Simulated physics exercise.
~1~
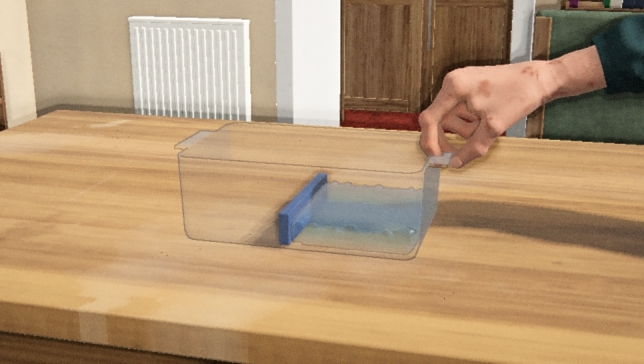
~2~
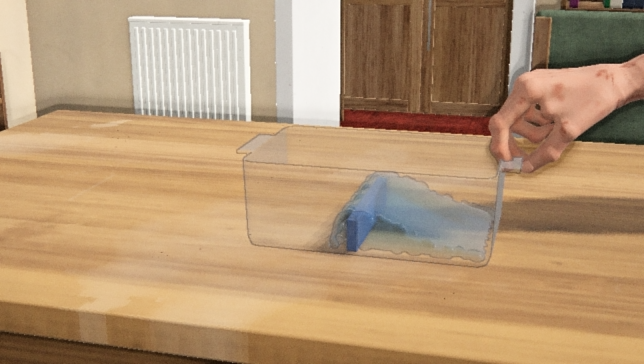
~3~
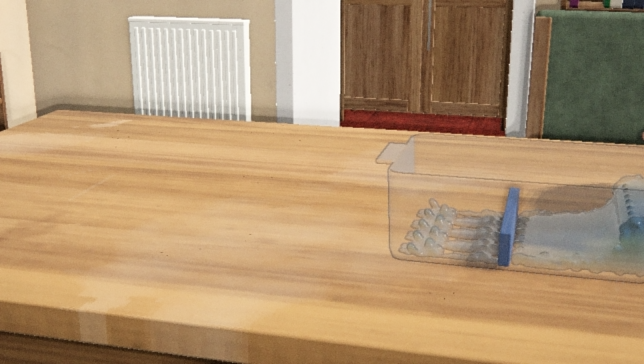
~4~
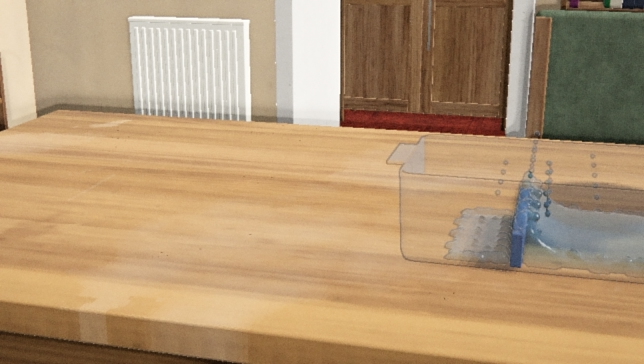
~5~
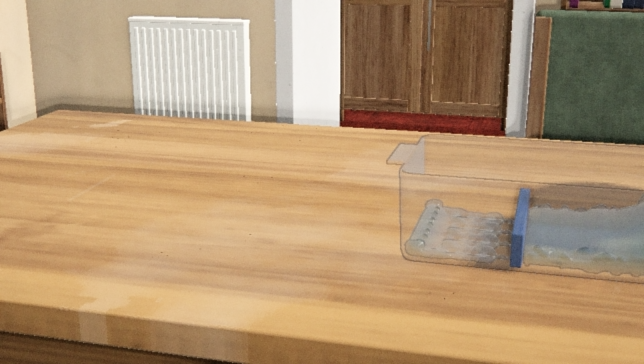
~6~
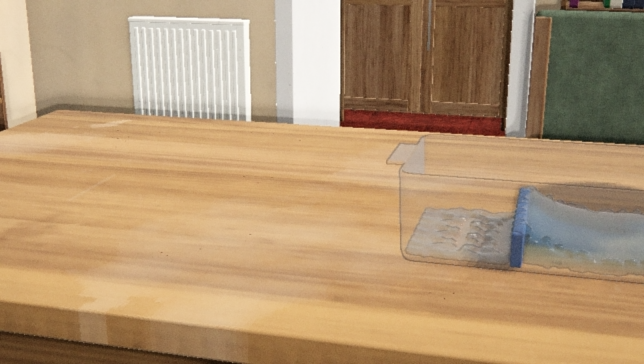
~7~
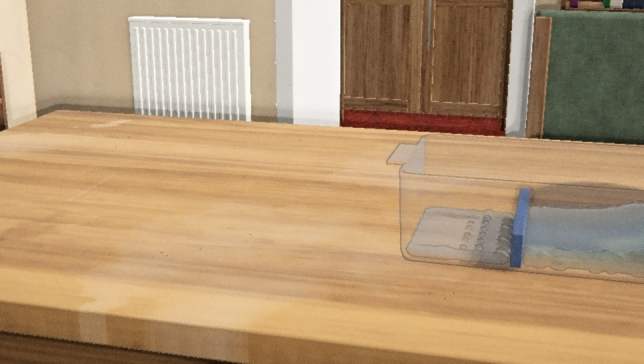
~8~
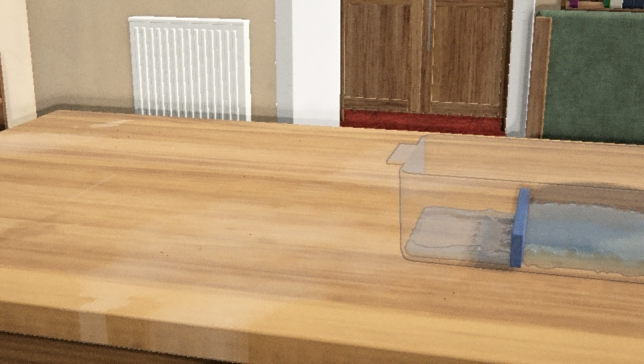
On a wooden table, a hand pulls a clear divided box right, water sloshing past the blue divider and settling on both sides.
